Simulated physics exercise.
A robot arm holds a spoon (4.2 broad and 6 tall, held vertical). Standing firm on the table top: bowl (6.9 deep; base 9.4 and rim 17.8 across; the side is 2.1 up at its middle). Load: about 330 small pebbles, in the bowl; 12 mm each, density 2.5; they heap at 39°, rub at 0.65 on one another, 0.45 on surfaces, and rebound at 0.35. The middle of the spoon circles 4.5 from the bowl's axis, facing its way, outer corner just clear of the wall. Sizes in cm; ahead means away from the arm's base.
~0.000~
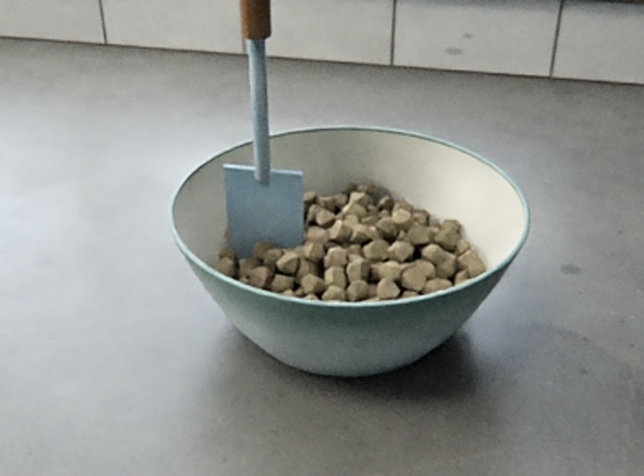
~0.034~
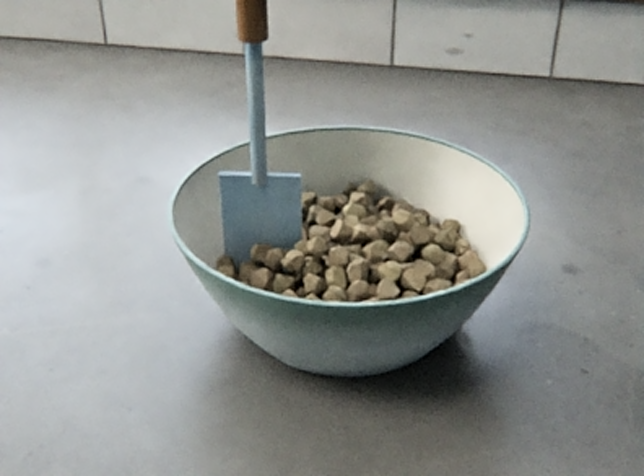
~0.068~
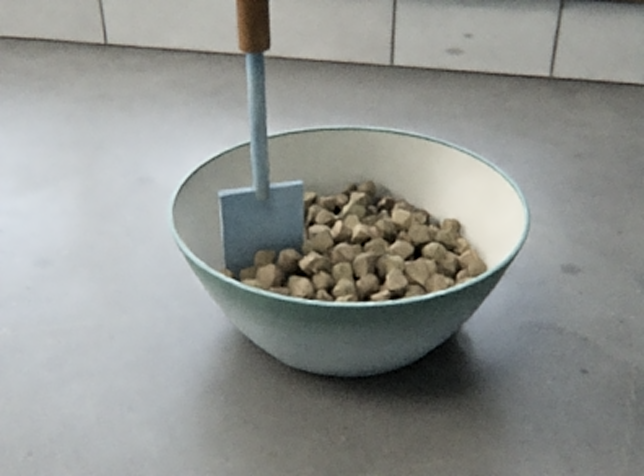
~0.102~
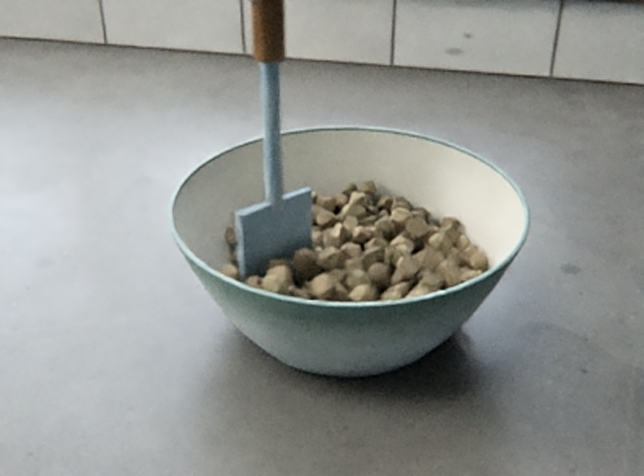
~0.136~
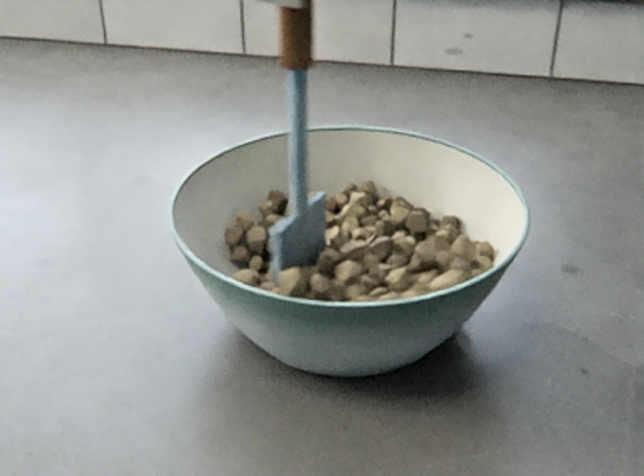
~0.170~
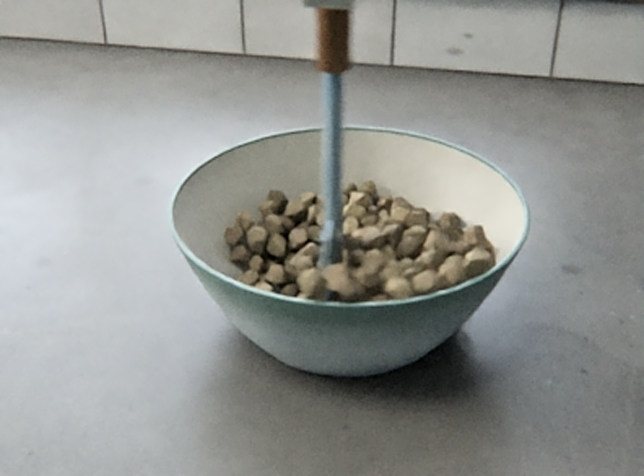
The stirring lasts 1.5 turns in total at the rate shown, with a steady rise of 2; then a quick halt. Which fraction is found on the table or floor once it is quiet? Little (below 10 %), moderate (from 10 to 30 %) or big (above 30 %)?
Share on the table or floor: Moderate (from 10 to 30 %).
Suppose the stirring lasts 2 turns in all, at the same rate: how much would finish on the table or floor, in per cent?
Then about 25 per cent.
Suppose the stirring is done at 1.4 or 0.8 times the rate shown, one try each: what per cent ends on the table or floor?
About 30 and 15 per cent.
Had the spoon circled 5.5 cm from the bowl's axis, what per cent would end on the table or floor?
Then about 0 per cent.
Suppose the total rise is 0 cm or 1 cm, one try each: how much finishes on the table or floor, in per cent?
About 30 and 25 per cent.
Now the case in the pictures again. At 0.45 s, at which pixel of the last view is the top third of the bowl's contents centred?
Near (331, 159).
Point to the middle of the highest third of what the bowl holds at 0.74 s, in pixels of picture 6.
At about (342, 297).
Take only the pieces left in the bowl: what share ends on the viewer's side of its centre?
Some 50 per cent.
After 0.45 s, 266° round, highest piece 10 above the table; 302 in the bowl, 15 on the table or floor, 13 in flight or on the tool.
After 0.74 s, 81° round, highest piece 10 above the table; 274 in the bowl, 54 on the table or floor, 2 in flight or on the tool.
After 1.08 s, 180° round, highest piece 6 above the table; 266 in the bowl, 63 on the table or floor, 1 in flight or on the tool.
After 1.78 s, 180° round, highest piece 6 above the table; 266 in the bowl, 64 on the table or floor.
In the end, 266 in the bowl, 64 on the table or floor. That is 19 % on the table or floor.
